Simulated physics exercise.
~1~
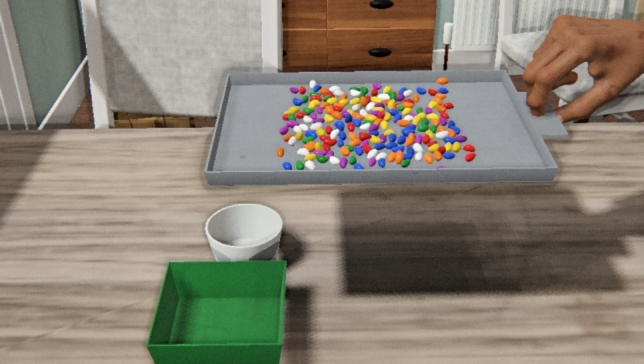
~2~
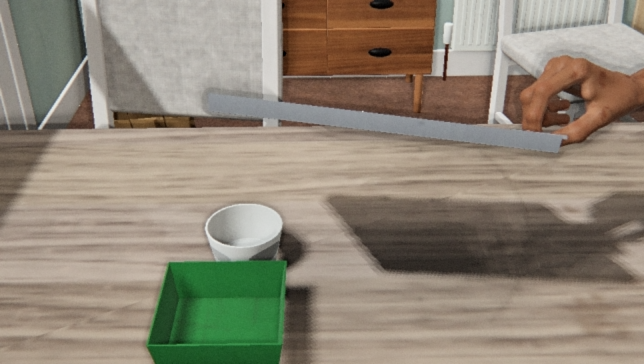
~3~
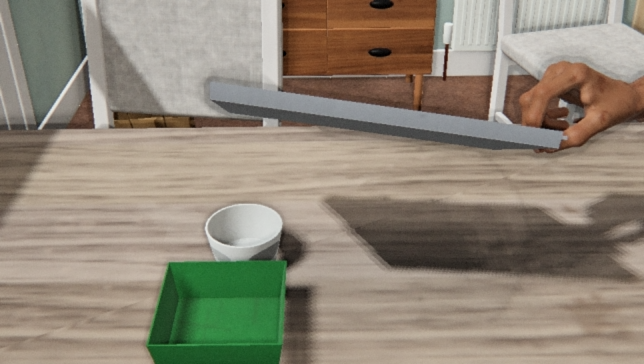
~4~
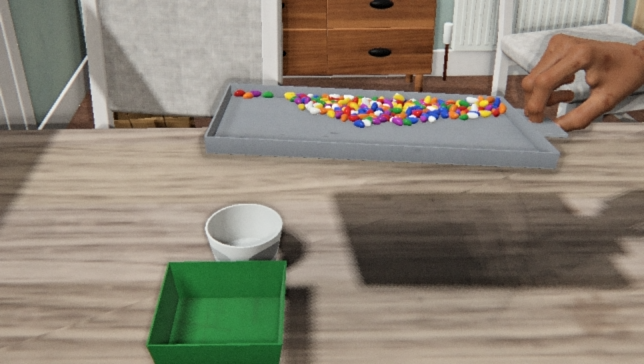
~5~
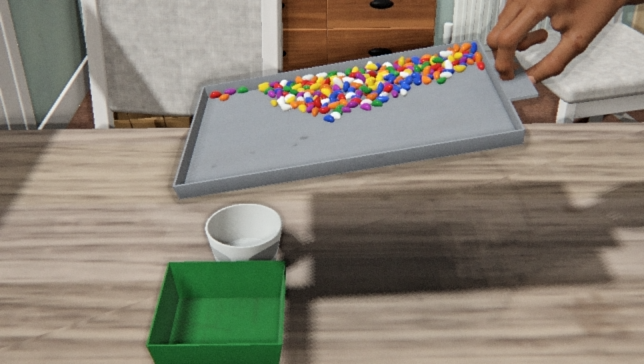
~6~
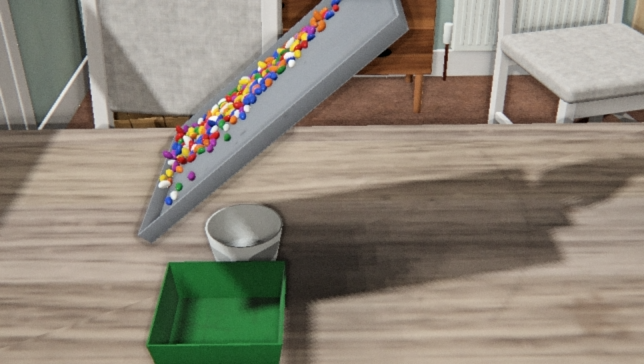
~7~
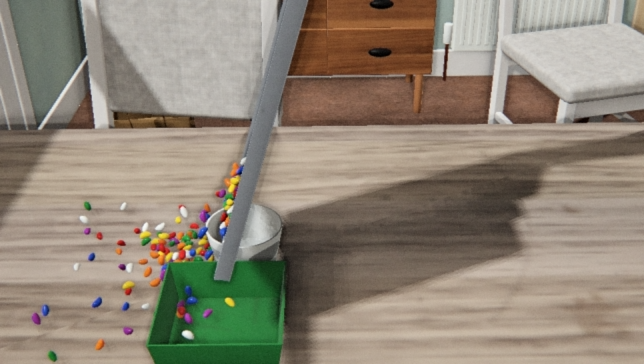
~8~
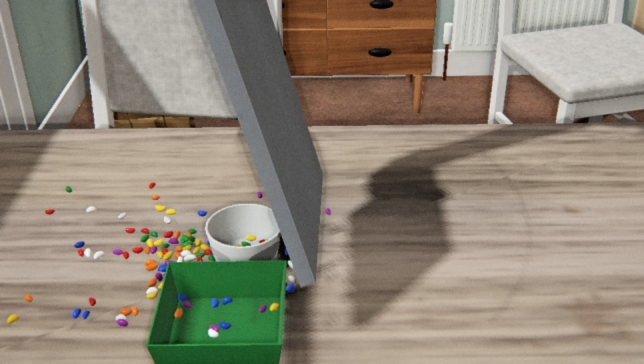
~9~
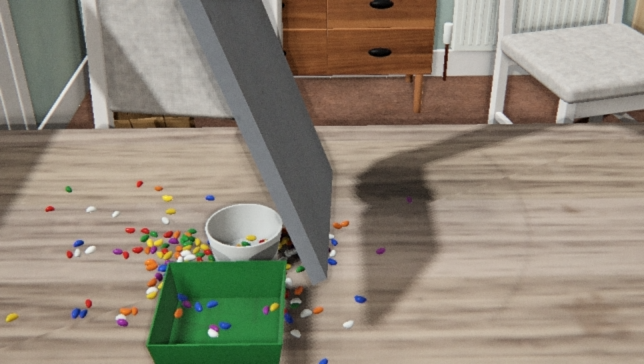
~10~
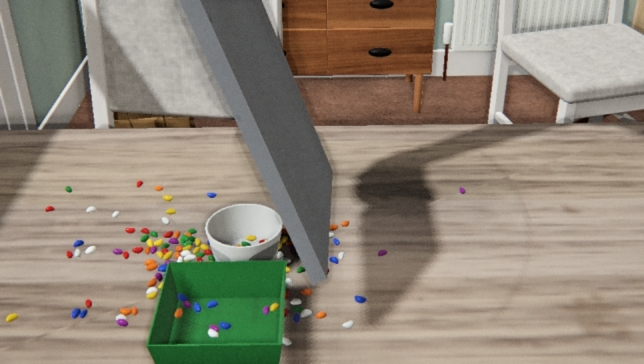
The footage shows a hand tilting a gray tray of colorful jelly beans, leveling it, then moving it left and tipping it steeply over a white dish and green tin, so most beans scatter across the wooden table, with only a few landing in the two containers.
